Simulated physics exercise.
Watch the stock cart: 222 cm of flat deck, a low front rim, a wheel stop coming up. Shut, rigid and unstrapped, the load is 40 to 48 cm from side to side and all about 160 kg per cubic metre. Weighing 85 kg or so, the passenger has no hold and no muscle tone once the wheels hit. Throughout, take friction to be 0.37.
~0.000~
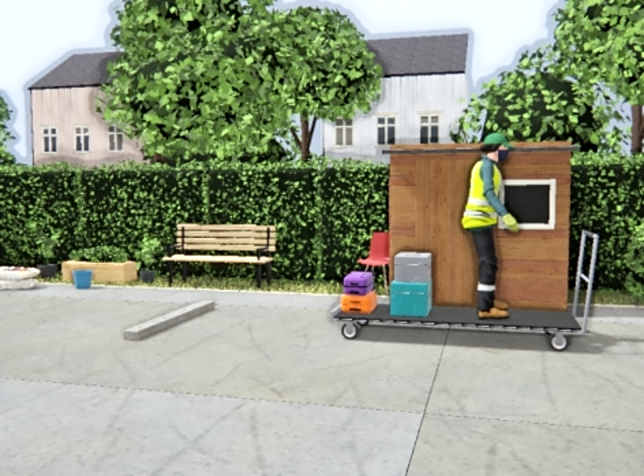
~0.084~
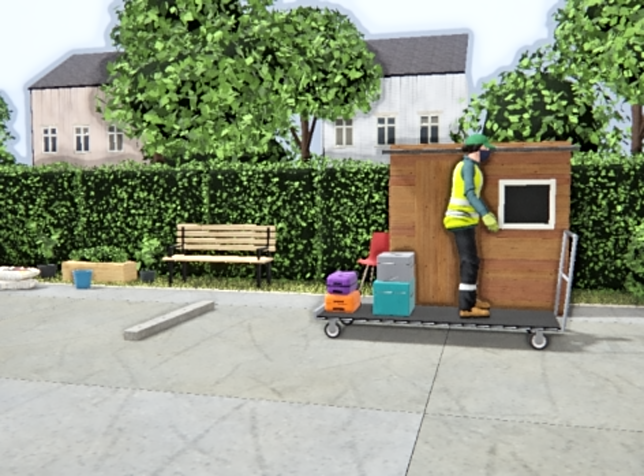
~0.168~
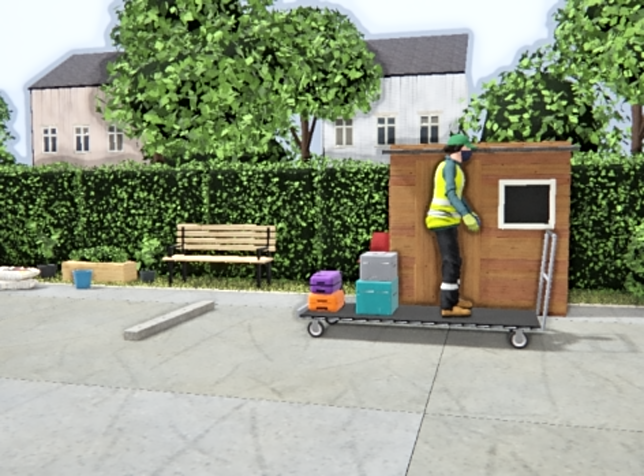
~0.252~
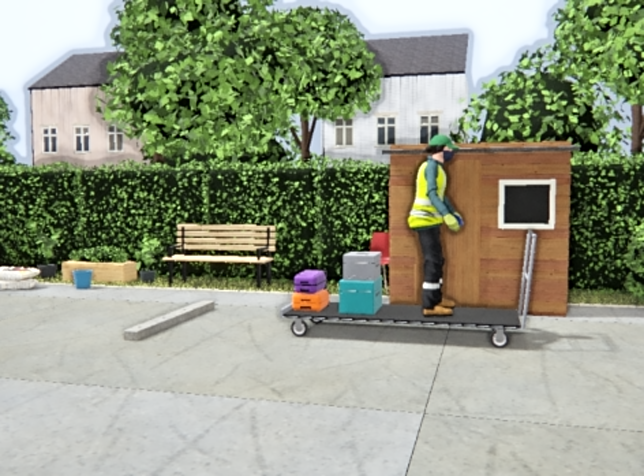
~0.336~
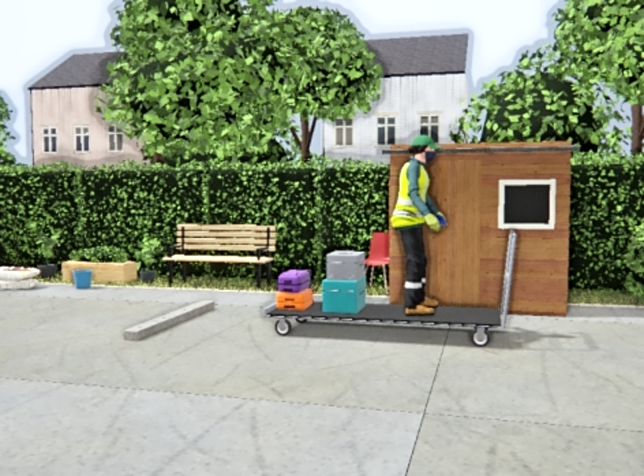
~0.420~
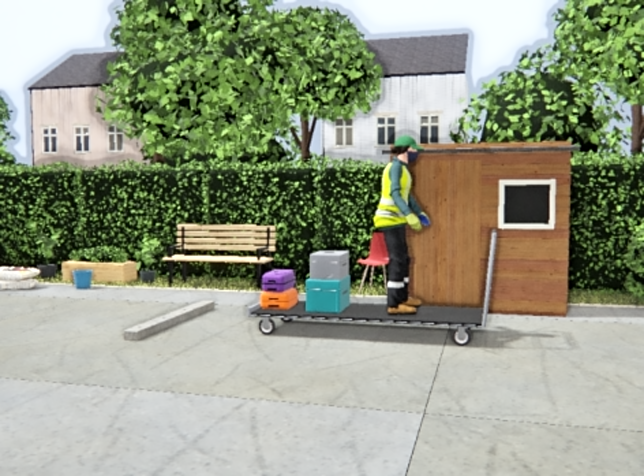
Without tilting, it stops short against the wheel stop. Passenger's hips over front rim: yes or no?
No, still on the deck.
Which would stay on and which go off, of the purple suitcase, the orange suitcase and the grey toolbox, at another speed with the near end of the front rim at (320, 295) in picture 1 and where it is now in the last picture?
So the purple one ends up off, the orange one stays put, and the grey one ends up off.
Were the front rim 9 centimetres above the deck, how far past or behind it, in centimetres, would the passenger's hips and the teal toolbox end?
With that rim, the hips stay 20 cm behind and teal stays 50 cm behind.
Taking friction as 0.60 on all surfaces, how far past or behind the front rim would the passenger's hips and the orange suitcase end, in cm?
Hips: 50 cm behind; orange: 20 cm behind.
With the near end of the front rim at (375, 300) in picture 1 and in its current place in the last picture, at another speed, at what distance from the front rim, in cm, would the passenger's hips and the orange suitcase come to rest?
Hips 30 past, orange 20 behind.
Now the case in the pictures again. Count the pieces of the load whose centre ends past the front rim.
Count of them: 2.
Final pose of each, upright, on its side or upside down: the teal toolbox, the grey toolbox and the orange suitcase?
Finally the teal one is the right way up, the grey one is resting on a side, and the orange one is the right way up.
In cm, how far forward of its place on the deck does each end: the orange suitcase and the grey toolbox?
Orange 5 cm forward, grey 115 cm forward.
The wheels strike at 0.92 s.
After 1.17 s the passenger's hips are 80 cm behind the rim, near (241, 236) in the last picture's view.
After 1.47 s the passenger's hips are 37 cm behind the rim, near (205, 260) in the last picture's view.
After 1.92 s the passenger's hips are 25 cm behind the rim, near (194, 266) in the last picture's view.
Final state at 3.2 s, past the rim, grey toolbox and purple suitcase; behind it, orange suitcase, teal toolbox and the passenger's hips.
